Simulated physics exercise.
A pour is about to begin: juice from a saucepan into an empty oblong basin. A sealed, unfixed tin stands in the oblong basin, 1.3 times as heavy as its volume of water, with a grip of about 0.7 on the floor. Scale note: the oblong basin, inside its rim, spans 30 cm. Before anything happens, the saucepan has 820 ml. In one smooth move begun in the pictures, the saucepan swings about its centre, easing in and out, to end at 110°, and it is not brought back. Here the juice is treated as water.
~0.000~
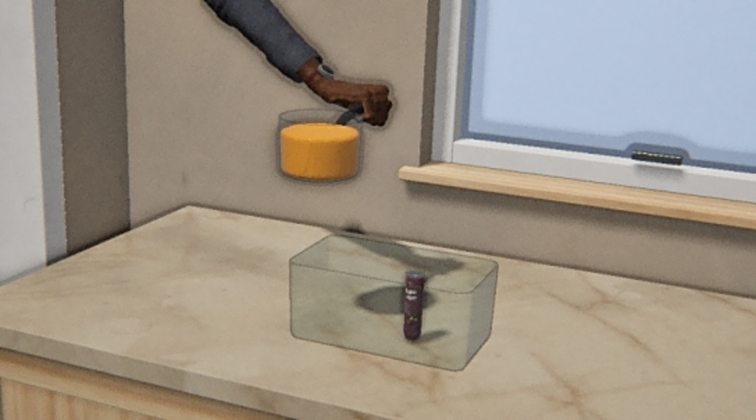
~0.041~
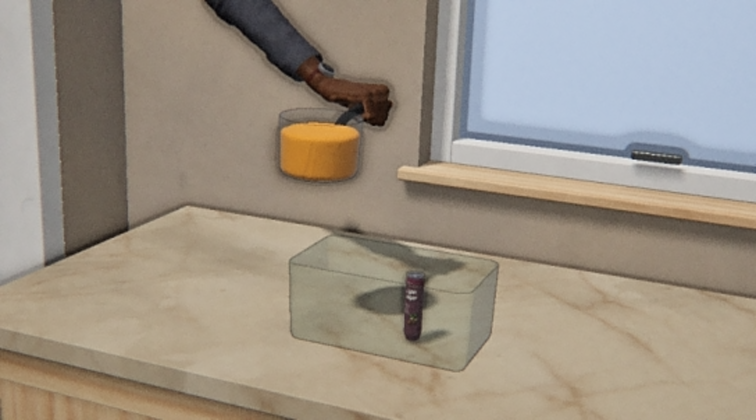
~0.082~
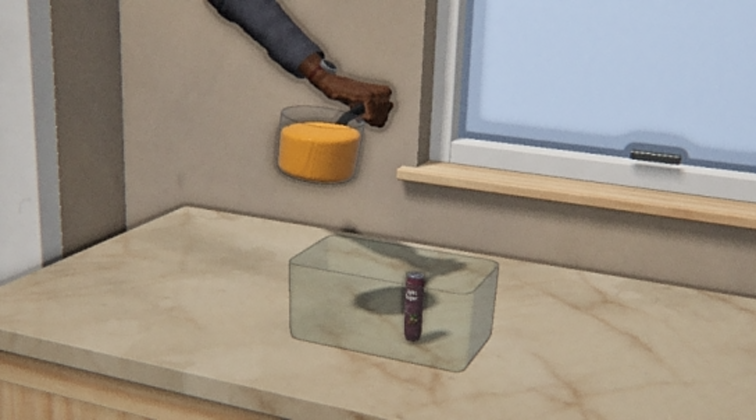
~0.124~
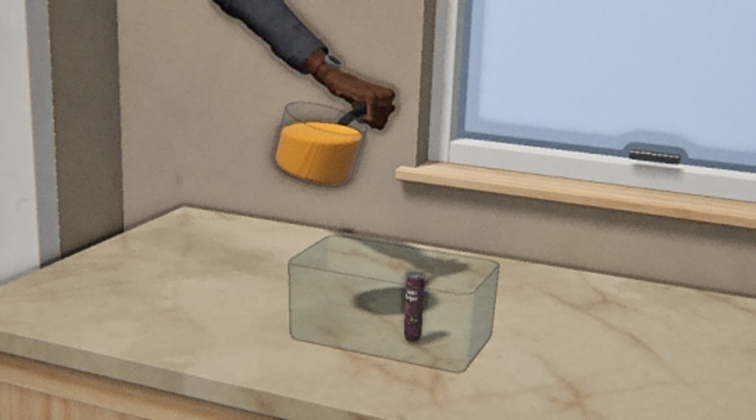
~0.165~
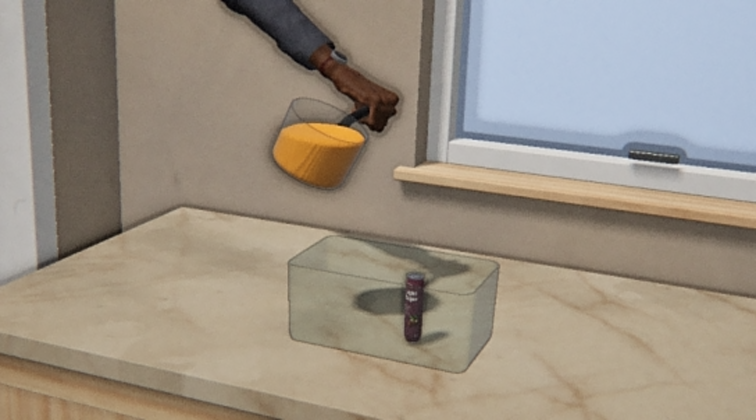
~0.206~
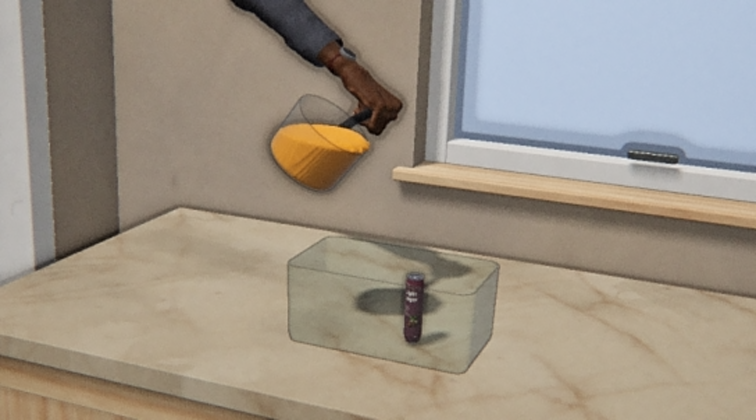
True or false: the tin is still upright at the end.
False.
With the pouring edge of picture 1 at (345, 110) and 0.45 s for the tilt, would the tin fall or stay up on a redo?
After that, the tin stays vertical.
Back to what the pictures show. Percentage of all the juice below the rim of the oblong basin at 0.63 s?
The fraction sits near 82 in a hundred.
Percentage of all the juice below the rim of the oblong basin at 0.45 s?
Around 14 percent.
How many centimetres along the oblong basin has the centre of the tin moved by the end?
Looks like roughly 6.0 cm in total.
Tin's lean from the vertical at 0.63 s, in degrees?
The lean is some 5° away from upright.
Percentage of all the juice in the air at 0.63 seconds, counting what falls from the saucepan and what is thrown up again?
12 in a hundred, give or take.
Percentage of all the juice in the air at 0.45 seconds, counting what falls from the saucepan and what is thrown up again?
It comes to about 50 percent.
After 0.45 s the tilt is 105° and 36 per cent is still to pour; the tin stands where it began.
After 0.63 s the tilt is 110° and 7 per cent is still to pour; the tin leans 7°.
After 0.82 s the tilt is 110° and 1 per cent is still to pour; the tin leans 10°.
After 1.02 s the tilt is 110° and 0 per cent is still to pour; the tin leans 18°.
In the end the tin lies on its side.
